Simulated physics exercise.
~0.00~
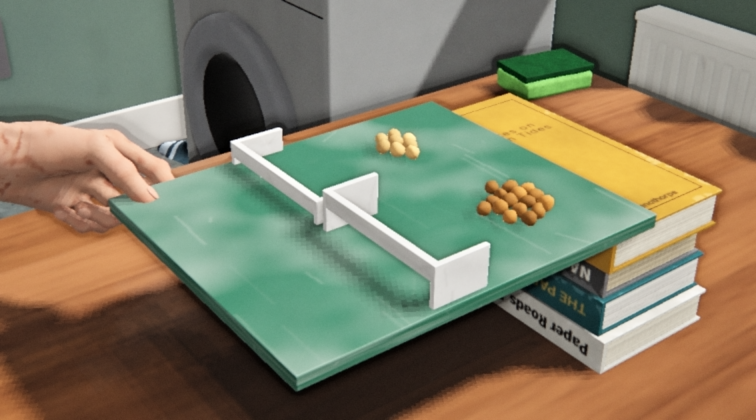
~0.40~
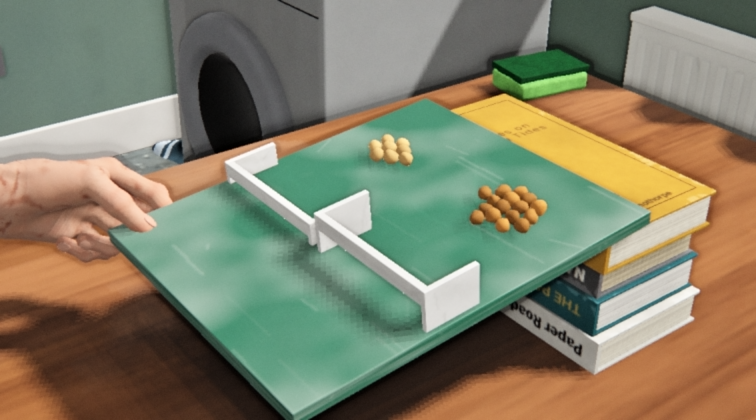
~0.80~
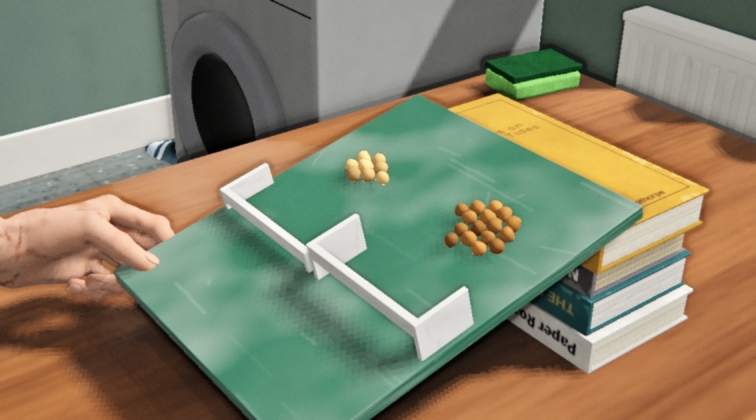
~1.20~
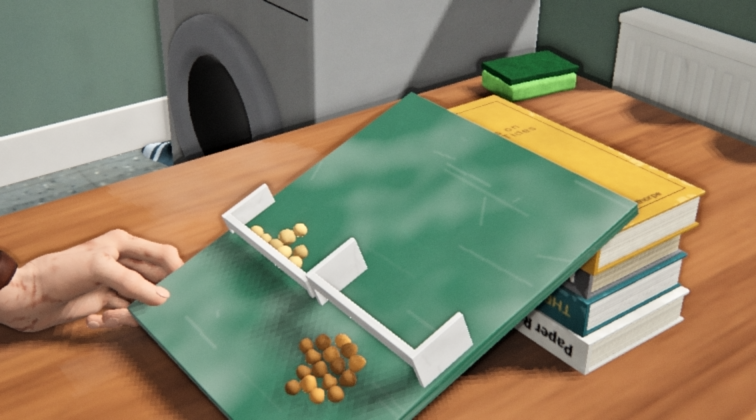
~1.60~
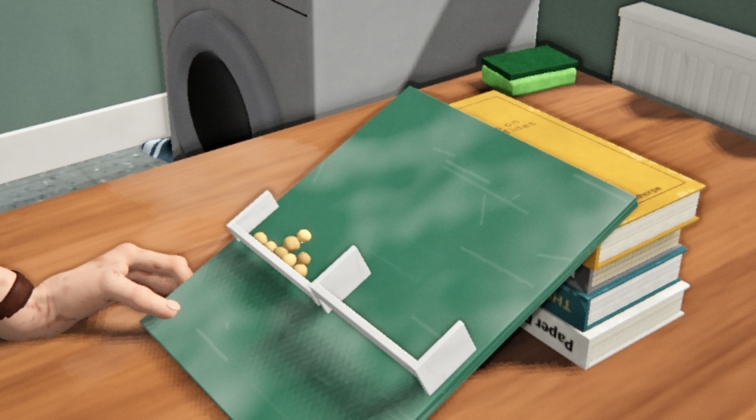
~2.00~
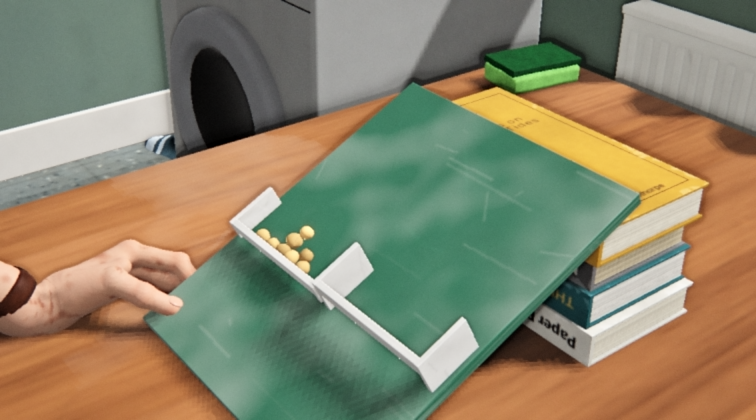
On a wooden table, a hand lowered the near end of a green board propped on books, and two clusters of little balls rolled down; the darker ones slipped under their white gate and out of sight, while the paler ones stayed gathered behind theirs.
